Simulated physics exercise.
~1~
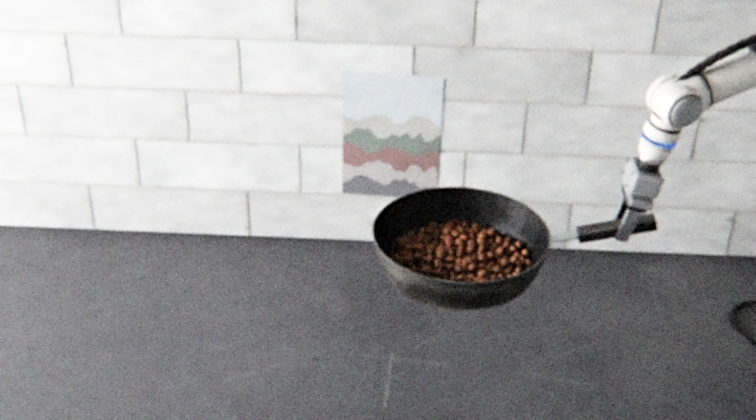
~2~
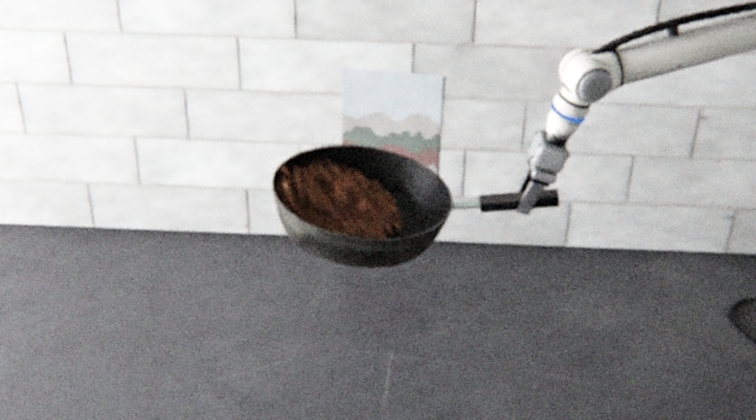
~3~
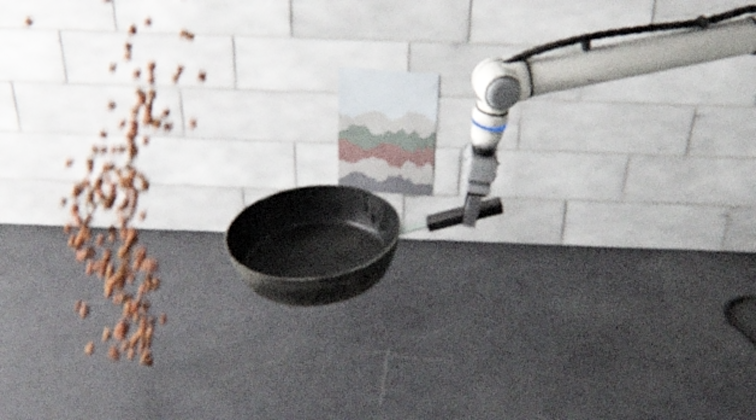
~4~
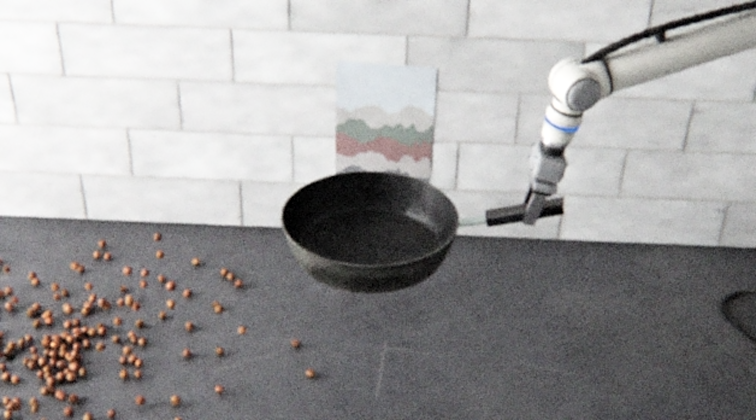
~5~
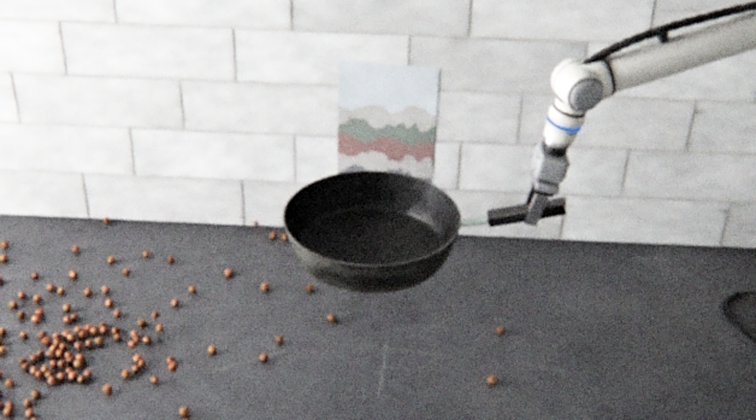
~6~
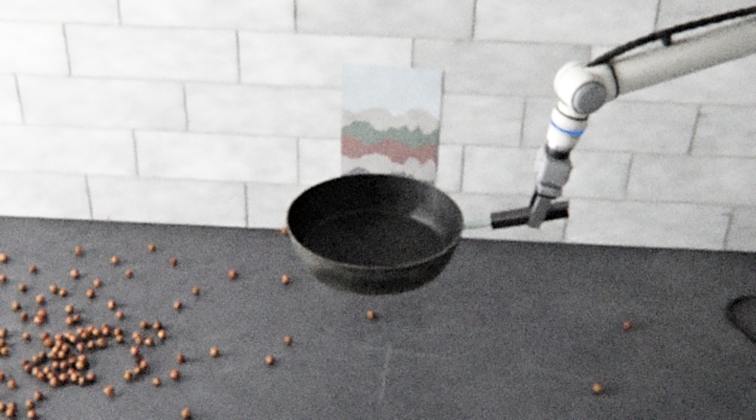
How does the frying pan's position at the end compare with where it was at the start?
The frying pan ended up to the left of where it began, and very slightly higher in view.
